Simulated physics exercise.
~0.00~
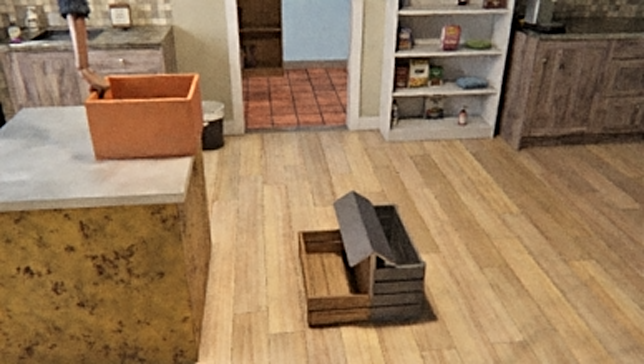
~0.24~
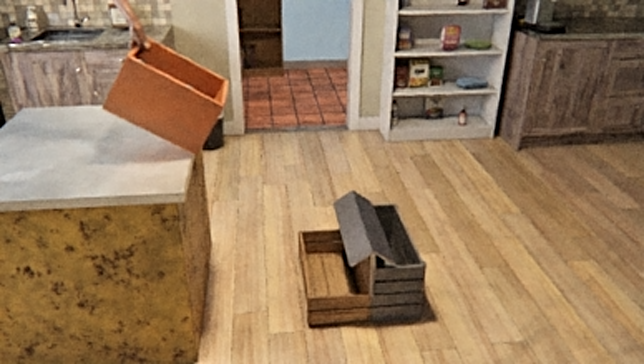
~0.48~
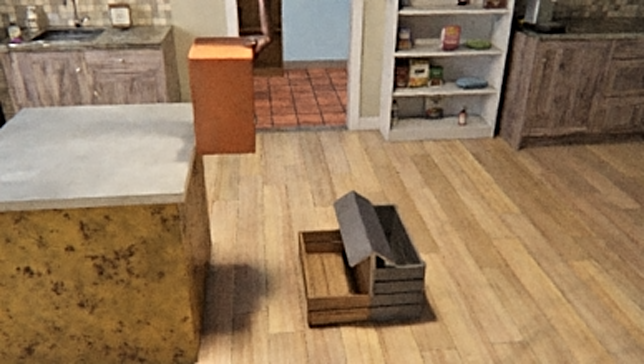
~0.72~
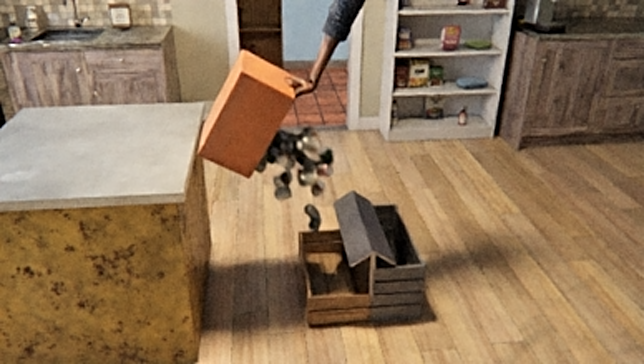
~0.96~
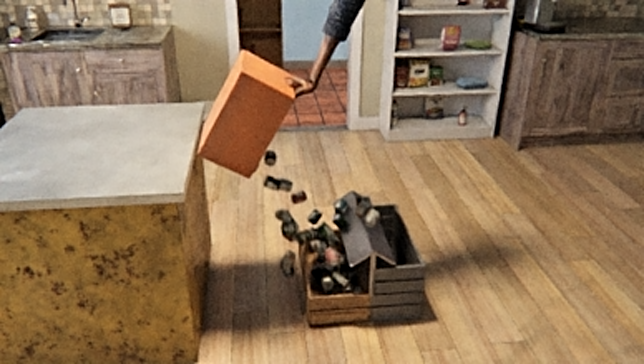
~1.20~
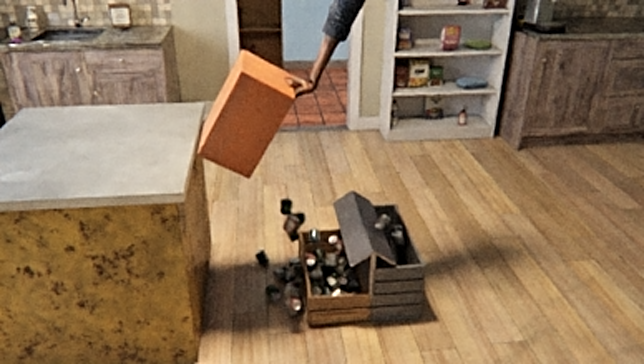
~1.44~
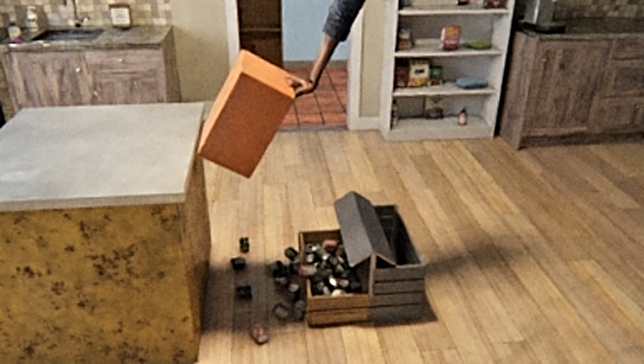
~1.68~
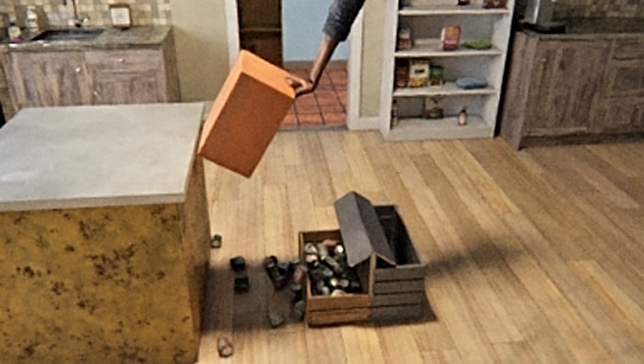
The clip opens on a kitchen with an orange crate on a worn bench at the left and, on the wooden floor, a wooden tote joined to a grey tub beneath a small roof-shaped splitter. The crate lifts, tilting to the right, and swings out past the bench's edge. As a hand holds it tipped well over, small dark cans tumble out toward the tote. Most pile into the tote, while a few reach the roof and grey tub side. Others bounce off to the left and scatter across the floor. Finally, the crate stays tilted above a heaped tote, with stray cans lying between it and the bench.
